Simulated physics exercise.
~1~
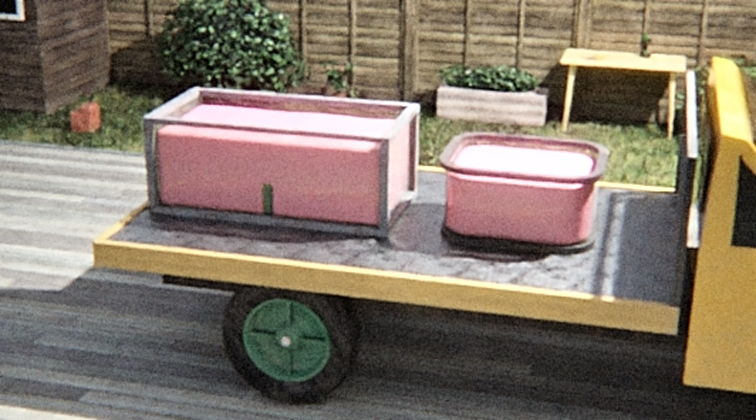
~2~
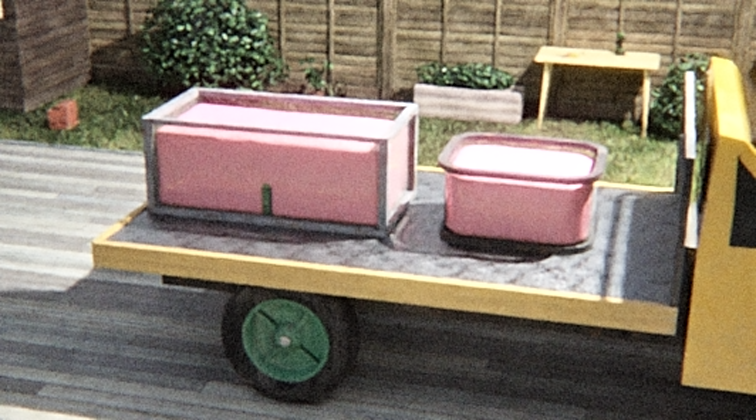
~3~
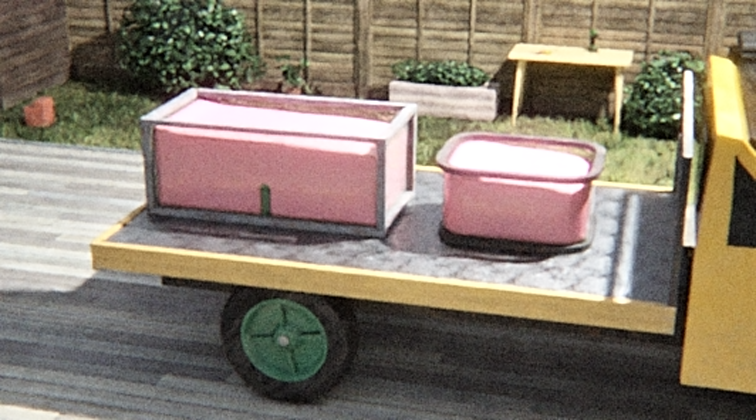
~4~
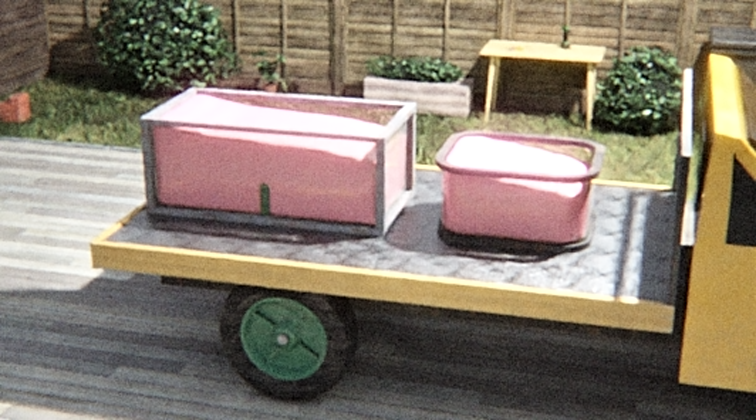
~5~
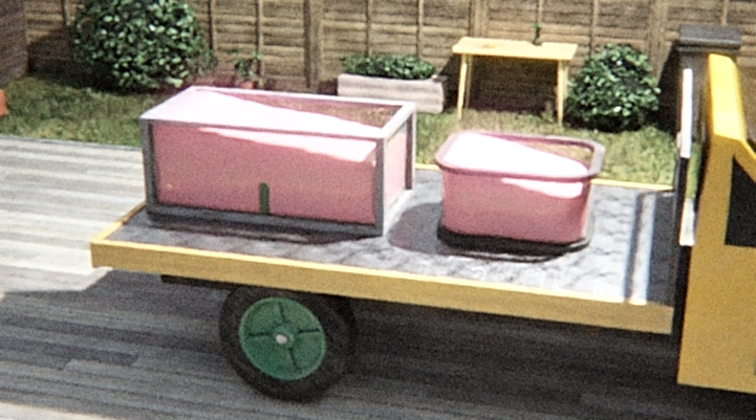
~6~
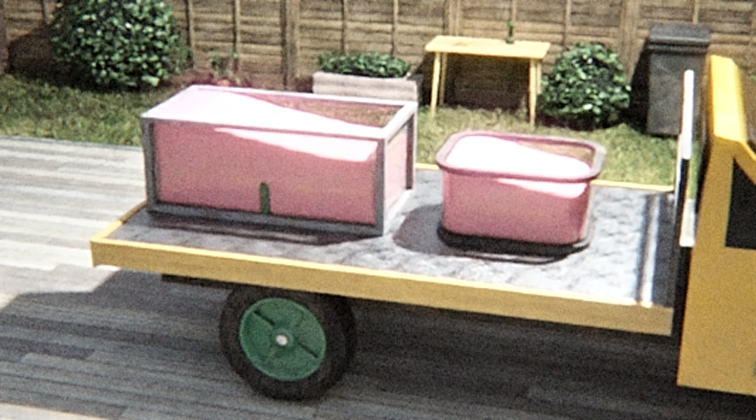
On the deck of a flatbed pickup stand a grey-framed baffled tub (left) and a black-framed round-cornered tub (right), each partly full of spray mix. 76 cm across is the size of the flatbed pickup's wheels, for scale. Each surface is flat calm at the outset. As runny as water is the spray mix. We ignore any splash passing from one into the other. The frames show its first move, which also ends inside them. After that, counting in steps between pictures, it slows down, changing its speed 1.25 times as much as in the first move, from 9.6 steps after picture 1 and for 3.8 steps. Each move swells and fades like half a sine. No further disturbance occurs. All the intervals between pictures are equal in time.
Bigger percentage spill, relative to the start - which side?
My guess is the one on the left.
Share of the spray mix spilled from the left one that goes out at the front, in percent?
Close to 90 per cent goes that way.
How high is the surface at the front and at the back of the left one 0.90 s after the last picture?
Close to 58 cm in front, close to 32 cm behind.
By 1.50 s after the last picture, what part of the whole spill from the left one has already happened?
About 70 %.
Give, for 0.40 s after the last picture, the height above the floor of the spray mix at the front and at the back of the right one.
It reads roughly 40 cm up front and 28 cm at the back.
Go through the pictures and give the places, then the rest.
Left tub, front level (373, 146), back level (173, 128); right tub, front level (580, 180), back level (461, 170); the front is on the right, levels are read along the near walls, in the first picture.
Left tub, front level (371, 146), back level (172, 129); right tub, front level (578, 181), back level (460, 170), in the second picture.
Left tub, front level (370, 149), back level (170, 127); right tub, front level (576, 184), back level (458, 167), in the third picture.
Left tub, front level (369, 157); right tub, front level (575, 189), back level (458, 159), in the fourth picture.
Left tub, front level (368, 159), back level (169, 113); right tub, front level (574, 190), back level (457, 158), in the fifth picture.
Left tub, front level (369, 158), back level (170, 115); right tub, front level (575, 190), back level (458, 161), in the sixth picture.
Another 0.40 s on from the last picture, the left one has lost nothing (front 44 cm, back 45 cm); the right one has lost nothing (front 40 cm, back 28 cm).
Another 0.90 s on from the last picture, the left one has lost nothing (front 58 cm, back 32 cm); the right one has lost nothing (front 34 cm, back 34 cm).
Another 1.50 s on from the last picture, the left one has lost 1 per cent, over the front (front 42 cm, back 50 cm); the right one has lost nothing (front 33 cm, back 34 cm).
Another 3.99 s on from the last picture, the left one has lost 2 per cent, over the front; the right one has lost nothing.
